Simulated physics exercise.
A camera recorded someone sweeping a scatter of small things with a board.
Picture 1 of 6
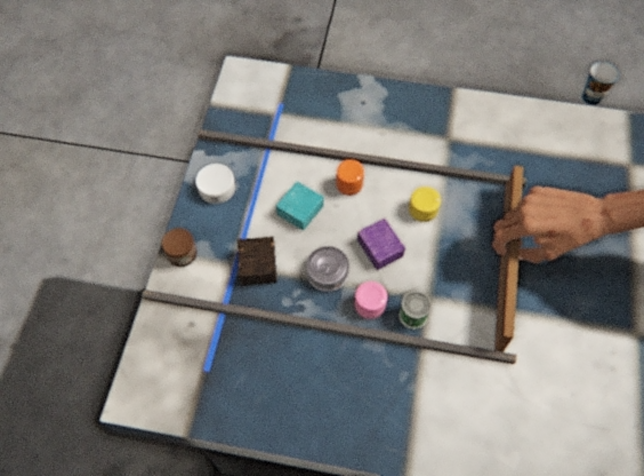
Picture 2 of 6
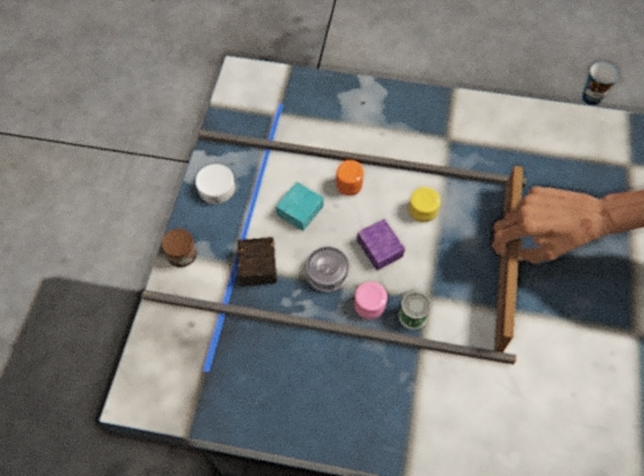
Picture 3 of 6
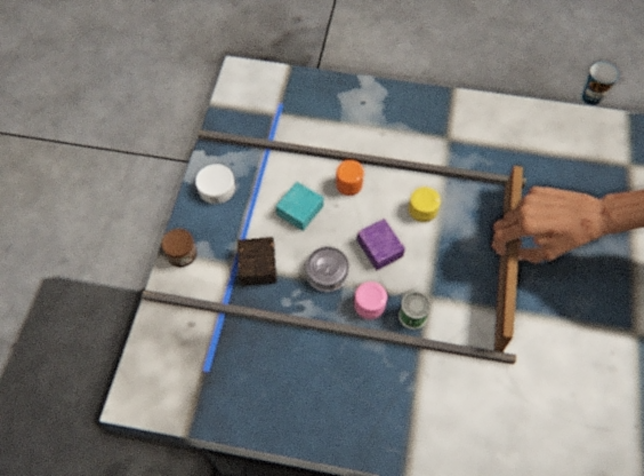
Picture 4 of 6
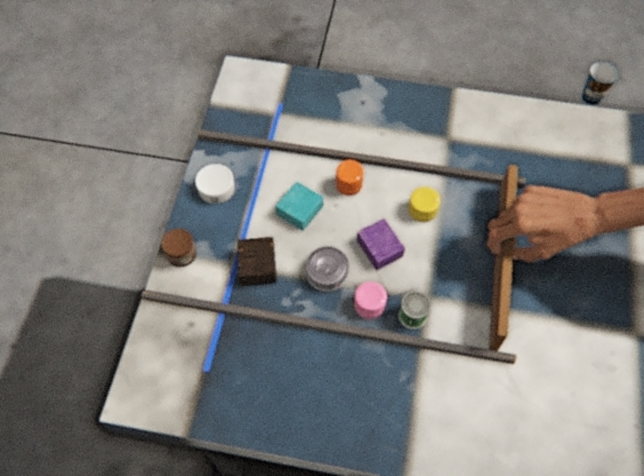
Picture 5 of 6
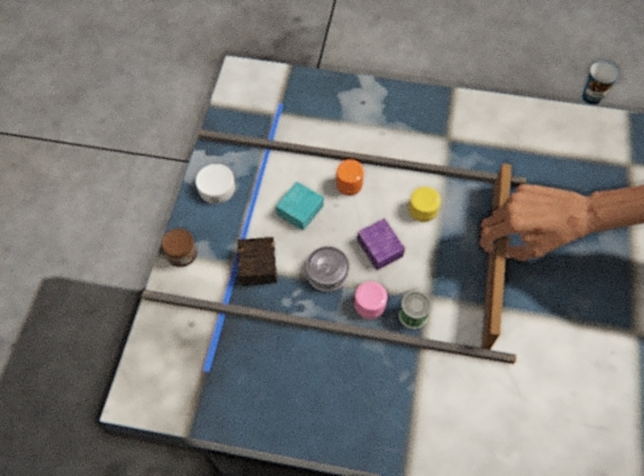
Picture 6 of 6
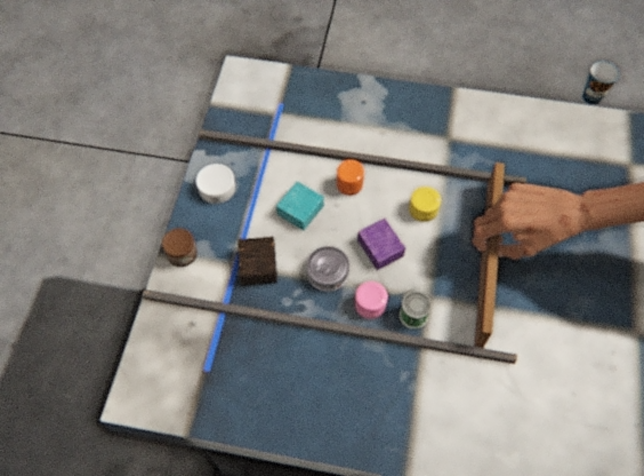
A hand held a wooden board still at the right end of two rails, then slid it slightly left toward the scattered small tubs, lids and blocks, which all stayed where they were.
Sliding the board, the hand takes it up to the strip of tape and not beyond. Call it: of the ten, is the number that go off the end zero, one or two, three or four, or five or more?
One or two go off.
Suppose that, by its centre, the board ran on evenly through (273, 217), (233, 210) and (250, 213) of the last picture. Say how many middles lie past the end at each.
0; 2; 2.
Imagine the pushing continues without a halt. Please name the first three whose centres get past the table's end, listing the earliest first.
First the brown tub, next the white tub, then the black block.
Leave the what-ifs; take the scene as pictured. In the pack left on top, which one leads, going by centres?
Looks like the black block to me.
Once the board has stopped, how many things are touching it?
Counting them up gives 5.
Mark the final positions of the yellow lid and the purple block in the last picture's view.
Taking them in turn, first comes (245, 177), then (234, 211).
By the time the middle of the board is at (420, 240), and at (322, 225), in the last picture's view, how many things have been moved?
The first number is 3, the next one 8.
Early on, none off yet; brown tub at rest near (180, 248); white tub at rest near (216, 184); black block at rest near (258, 261).
A while later, none off yet; brown tub at rest near (180, 248); white tub at rest near (216, 184); black block at rest near (255, 260).
Finally, the number that fall off is one or two; lost, white tub and brown tub.
